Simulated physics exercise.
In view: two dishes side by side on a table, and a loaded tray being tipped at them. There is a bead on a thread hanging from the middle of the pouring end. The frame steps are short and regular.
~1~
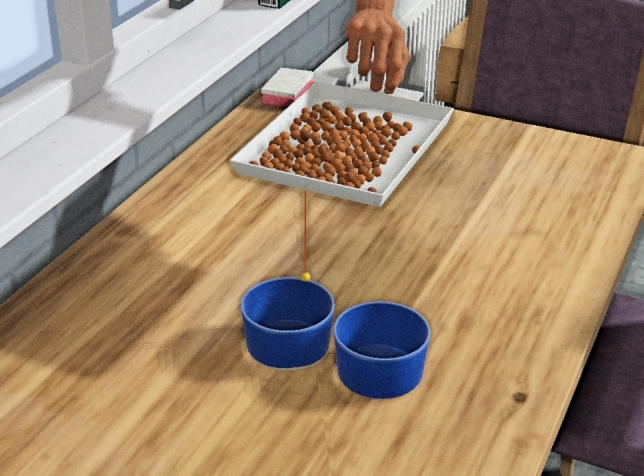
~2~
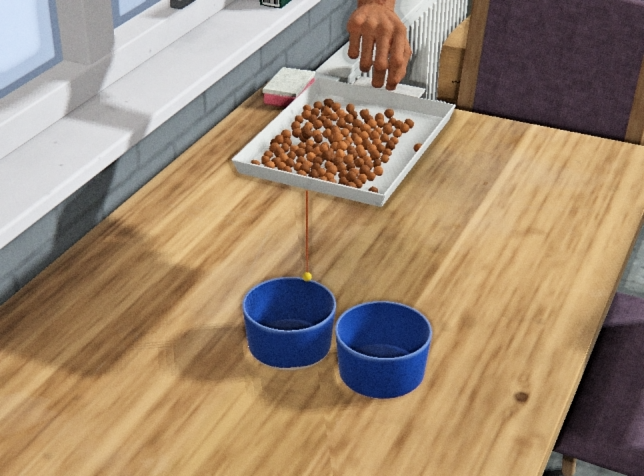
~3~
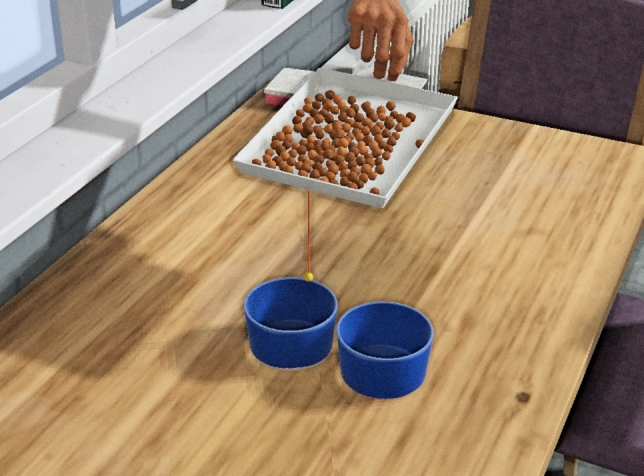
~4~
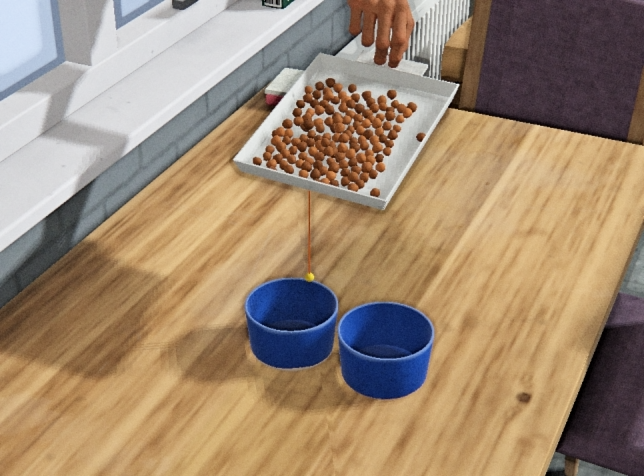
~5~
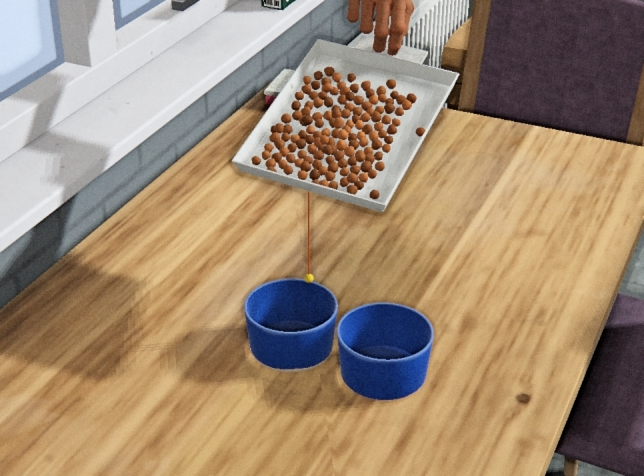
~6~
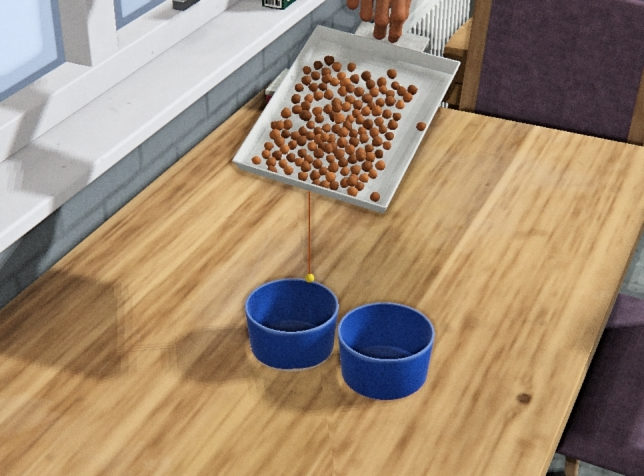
A hand reaches in at the top of a wooden table, seen from above at an angle, beside a white windowsill and grey brick wall, with dark chairs at the right. It is at the far edge of a pale tray of brown hazelnuts, above two blue dishes and a yellow bead on a thread. The hand and the tray's far edge rise steadily, steepening the tray toward the viewer, while the nuts spread slightly and the dishes stay put.
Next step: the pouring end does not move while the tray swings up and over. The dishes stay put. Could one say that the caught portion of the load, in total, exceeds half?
Most of the load lands in the dishes.
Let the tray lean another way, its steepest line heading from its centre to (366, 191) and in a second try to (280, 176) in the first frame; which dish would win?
On the first try it's the right-side dish, on the second the left-side dish.
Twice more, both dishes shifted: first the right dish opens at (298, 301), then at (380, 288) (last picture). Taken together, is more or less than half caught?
For the two places in order: A minority share, a minority share.
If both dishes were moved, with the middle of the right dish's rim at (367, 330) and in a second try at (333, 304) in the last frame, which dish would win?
Try 1: The dish to the right; try 2: The dish to the right.
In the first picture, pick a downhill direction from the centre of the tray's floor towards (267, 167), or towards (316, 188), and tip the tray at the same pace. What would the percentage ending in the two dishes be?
Around 10 per cent first, around 70 per cent next.
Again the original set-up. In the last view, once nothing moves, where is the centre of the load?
Near (352, 364).
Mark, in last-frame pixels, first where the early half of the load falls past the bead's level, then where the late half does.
The early half goes through (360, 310), the late half through (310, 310).
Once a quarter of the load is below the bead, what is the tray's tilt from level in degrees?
It sits at roughly 115°.
Soon, tray tipped steeply; nearly all on the tray; a stray few in the air.
A while on, tray tipped past a quarter turn; nearly all on the tray; a small part in the right dish; a stray few in the left dish; a stray few in the air.
Towards the end, tray tipped past a quarter turn; about half in the right dish; about a third in the left dish; about a quarter outside both; a stray few in the air.
Finally, tray tipped past a quarter turn; about half in the right dish; about a third in the left dish; about a quarter outside both; a stray few in the air.
